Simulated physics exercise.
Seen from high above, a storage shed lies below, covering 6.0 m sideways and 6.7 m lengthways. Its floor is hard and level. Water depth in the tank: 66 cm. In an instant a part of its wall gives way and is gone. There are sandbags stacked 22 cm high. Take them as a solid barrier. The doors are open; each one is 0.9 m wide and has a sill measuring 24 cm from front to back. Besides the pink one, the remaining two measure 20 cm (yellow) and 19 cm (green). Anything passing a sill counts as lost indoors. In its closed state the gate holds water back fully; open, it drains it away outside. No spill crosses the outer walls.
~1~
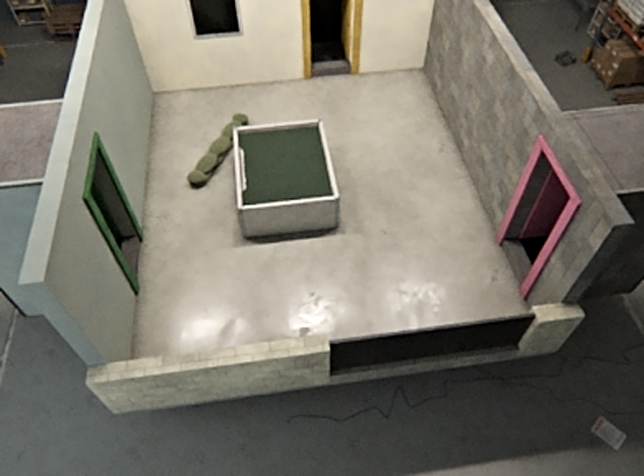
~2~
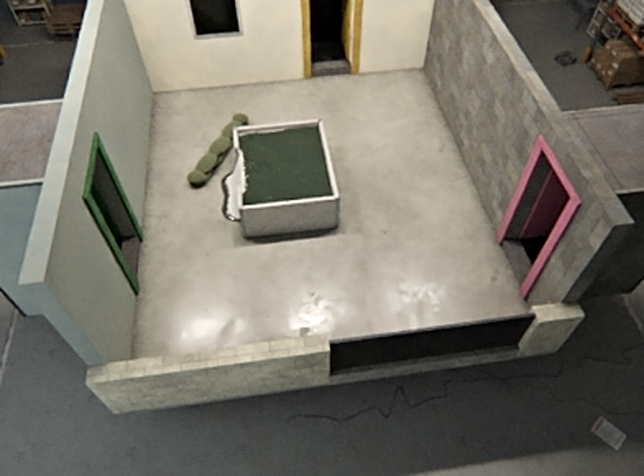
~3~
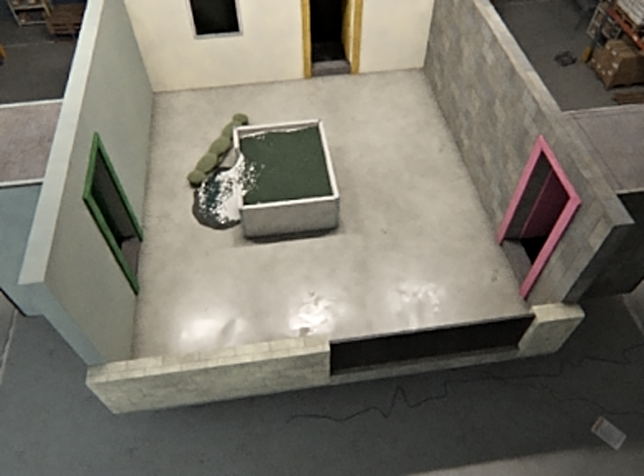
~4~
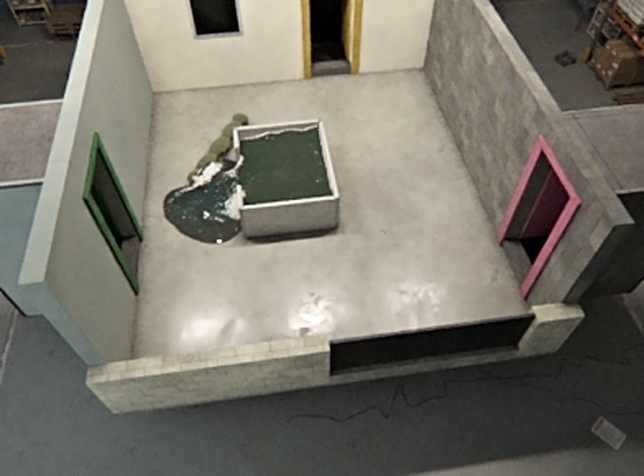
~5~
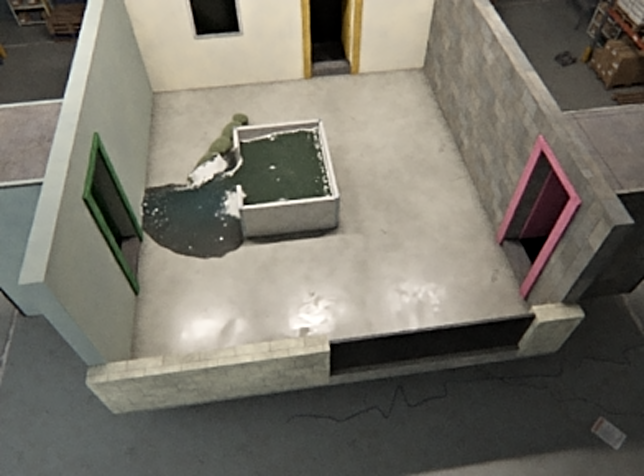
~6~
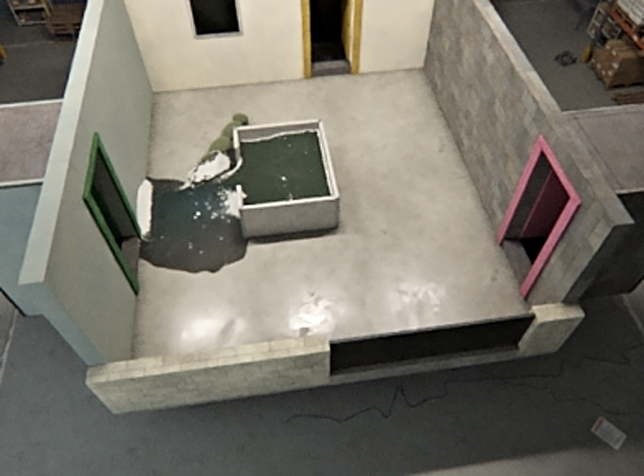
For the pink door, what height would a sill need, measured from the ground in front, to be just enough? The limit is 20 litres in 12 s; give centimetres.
Around 6.5 cm above the ground in front.
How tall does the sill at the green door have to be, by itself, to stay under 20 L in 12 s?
About 17 cm at green.
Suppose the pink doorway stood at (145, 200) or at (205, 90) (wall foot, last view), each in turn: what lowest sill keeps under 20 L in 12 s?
About 31 cm, then about 8.0 cm.
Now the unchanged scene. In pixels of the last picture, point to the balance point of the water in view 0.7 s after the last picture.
I'd say around (244, 199).
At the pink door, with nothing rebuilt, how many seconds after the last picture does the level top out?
Peak: Close to 6.5 s.
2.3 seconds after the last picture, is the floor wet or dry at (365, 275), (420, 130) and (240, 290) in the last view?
Okay, in order that's stayed dry, stayed dry and finally got wet.
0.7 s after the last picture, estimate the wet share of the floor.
Around 15 per cent of the floor.
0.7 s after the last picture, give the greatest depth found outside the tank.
Max depth: Around 42 cm.
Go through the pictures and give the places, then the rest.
The first picture shows the tank at (283, 164) is whole and still, 66 cm deep; the pink door at (531, 228) is dry.
In the second picture, the gap is at (243, 185), the front 0.3 m out at (225, 184); the back of the tank holds 66 cm.
In the third picture, the gap is at (243, 187), the front 0.8 m out at (199, 214); the back of the tank holds 66 cm.
In the fourth picture, water pours out at (243, 187) and has run 1.4 m, to (168, 209); about 10 cm deep outside, 61 cm at the back.
In the fifth picture, the gap is at (243, 187), the front 1.8 m out at (143, 222); the back of the tank holds 55 cm.
In the sixth picture, the front is at (140, 253), 1.9 m from the gap at (243, 186); 3.2 m2 of floor is wet, 56 cm left at the back; the pink door at (531, 228), 4.8 m from the gap, is still 4.5 m from the nearest water.
Then, 0.7 s after the last picture water covers 15 % of the floor, deepest (42 cm) near (154, 219); it has not reached the pink door.
Then, 2.3 s after the last picture water covers 40 % of the floor, deepest (25 cm) near (130, 375); it has not reached the pink door.
Then, 11.3 s after the last picture water covers 95 % of the floor, deepest (8 cm) near (329, 163); 6 cm at the pink door, 0 litres in over its 18 cm sill.
At the pink door as built, the water peaked near 10 cm, 6.3 s after the last picture.
Run again over the same 12 s with other heights there, 43 litres in over 5 cm, 6 litres over 8 cm. The limit of 20 litres is kept from about 6.5 cm up.
